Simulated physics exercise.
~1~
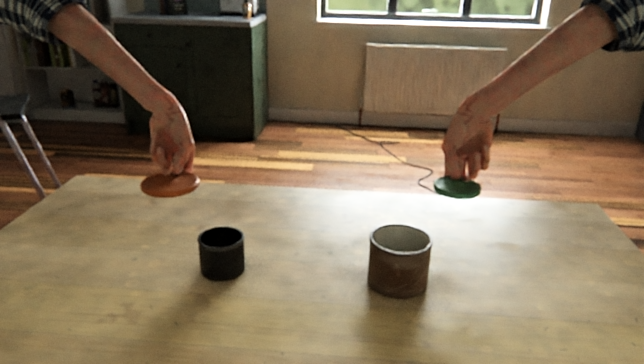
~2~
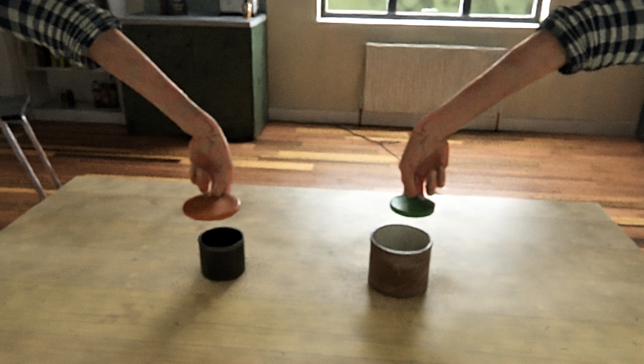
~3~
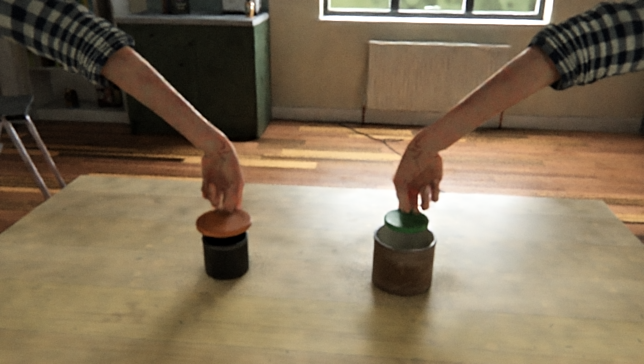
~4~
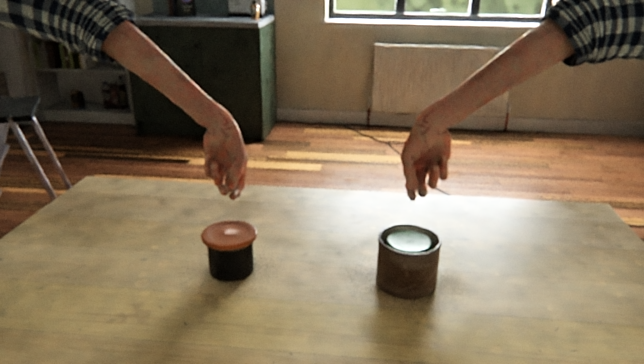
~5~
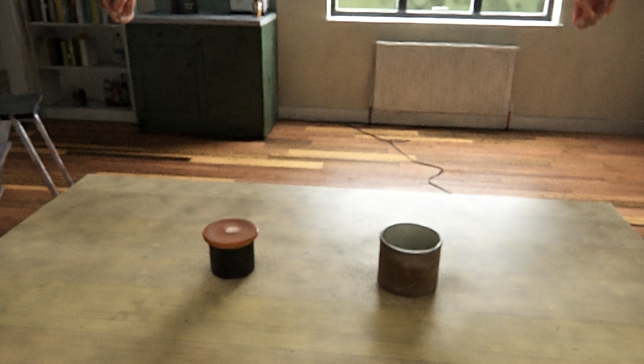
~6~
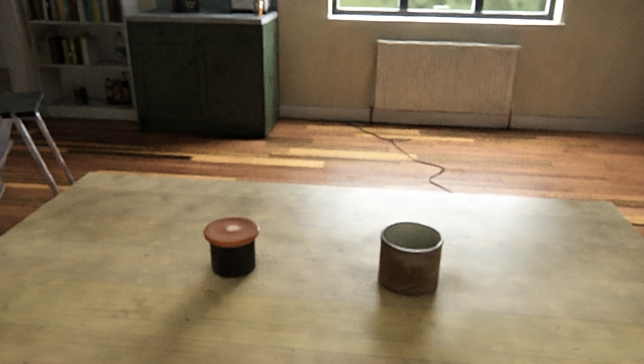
In a sunlit room with a wooden floor, a pale radiator and dark green cabinets, a slightly swaying view looks down across a wooden table. A small black cylindrical container stands on the left and a wider, rusty brown pot on the right. Two hands in checked sleeves reach in from either side, the left holding an orange disc and the right a smaller green one. They lower the discs over the openings, let go and draw back out of view. The orange disc rests on the black rim, while the green one drops inside the open pot, out of sight.
